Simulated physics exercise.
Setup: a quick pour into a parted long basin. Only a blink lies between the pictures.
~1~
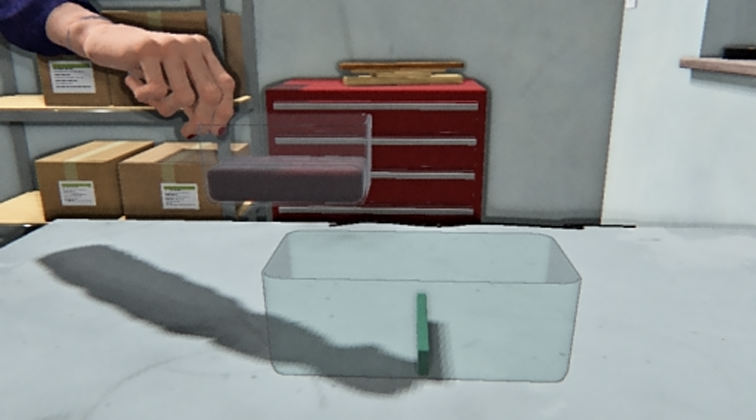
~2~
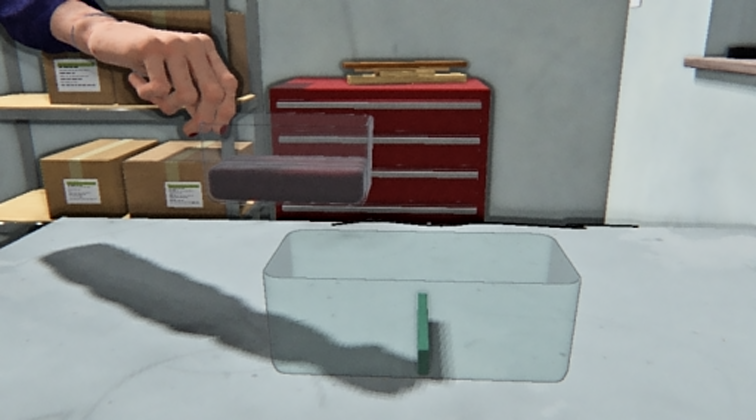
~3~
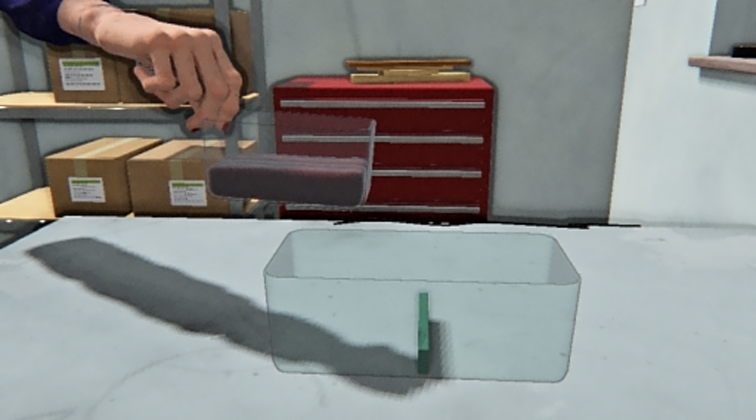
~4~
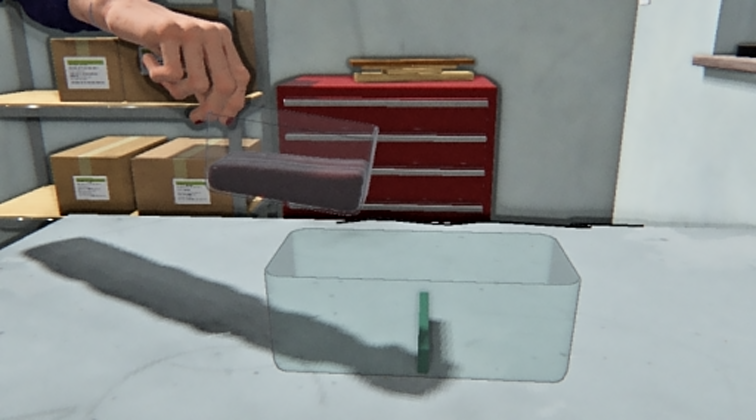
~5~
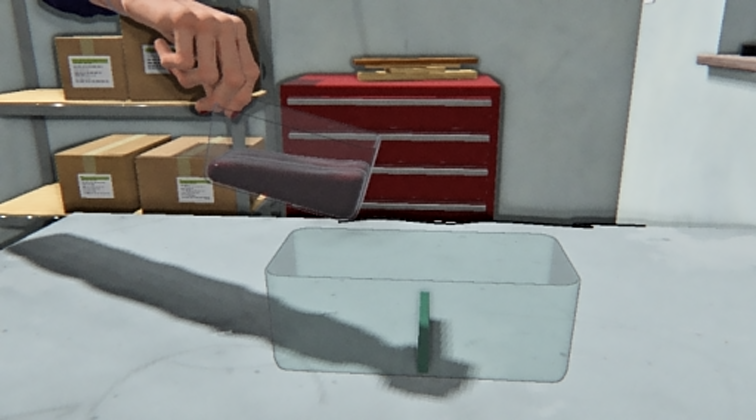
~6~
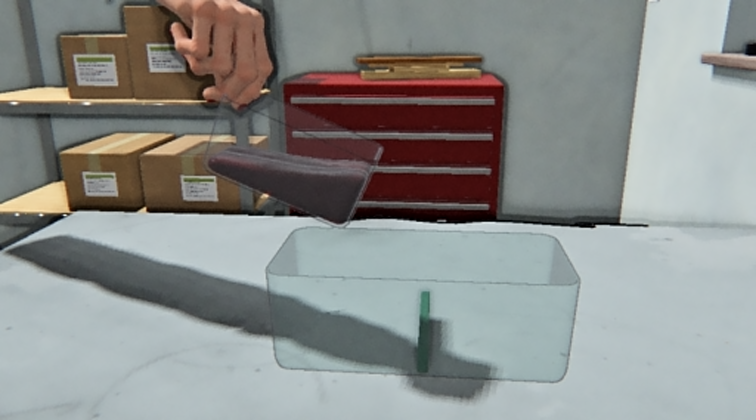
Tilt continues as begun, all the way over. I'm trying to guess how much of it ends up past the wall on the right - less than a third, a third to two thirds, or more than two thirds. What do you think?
I expect what gathers right of the wall to fall below one third.
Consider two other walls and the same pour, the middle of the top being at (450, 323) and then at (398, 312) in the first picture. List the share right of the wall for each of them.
With the first placement it is 10 %, with the second 45 %.
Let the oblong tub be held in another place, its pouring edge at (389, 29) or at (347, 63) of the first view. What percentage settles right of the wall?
First try: 55 percent; second try: 15 percent.
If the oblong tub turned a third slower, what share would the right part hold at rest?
I'd put it at some 15 percent.
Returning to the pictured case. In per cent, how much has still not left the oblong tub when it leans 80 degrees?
45 %.
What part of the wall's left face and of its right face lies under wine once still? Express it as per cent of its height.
The left comes to 60 % and the right to 10 %.
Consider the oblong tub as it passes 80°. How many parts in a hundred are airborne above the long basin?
It works out to about 25 percent.
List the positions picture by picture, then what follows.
In the first picture, tilt 0°; pouring edge (368, 122); surface from (217, 163) to (366, 164); the long basin's rim runs from (276, 253) to (565, 258); the wall's top is at (423, 320).
In the second picture, tilt 1°; pouring edge (370, 123); surface from (219, 162) to (367, 165).
In the third picture, tilt 4°; pouring edge (372, 128); surface from (220, 161) to (367, 166).
In the fourth picture, tilt 9°; pouring edge (375, 135); surface from (221, 159) to (368, 167).
In the fifth picture, tilt 15°; pouring edge (377, 144); surface from (220, 156) to (369, 169).
In the sixth picture, tilt 23°; pouring edge (379, 156); surface from (219, 152) to (370, 169).
A moment on, the oblong tub is tipped on its side and 46 per cent is still to pour, 25 is left of the wall and 2 right of it.
Next, the oblong tub is tipped right over and 15 per cent is still to pour, 67 is left of the wall and 11 right of it.
Then the oblong tub is tipped right over and 2 per cent is still to pour, 83 is left of the wall and 14 right of it.
Later the oblong tub is tipped right over and 0 per cent is still to pour, 85 is left of the wall and 14 right of it.
In the end 85 per cent lies left of the wall, 14 right of it and 1 outside.
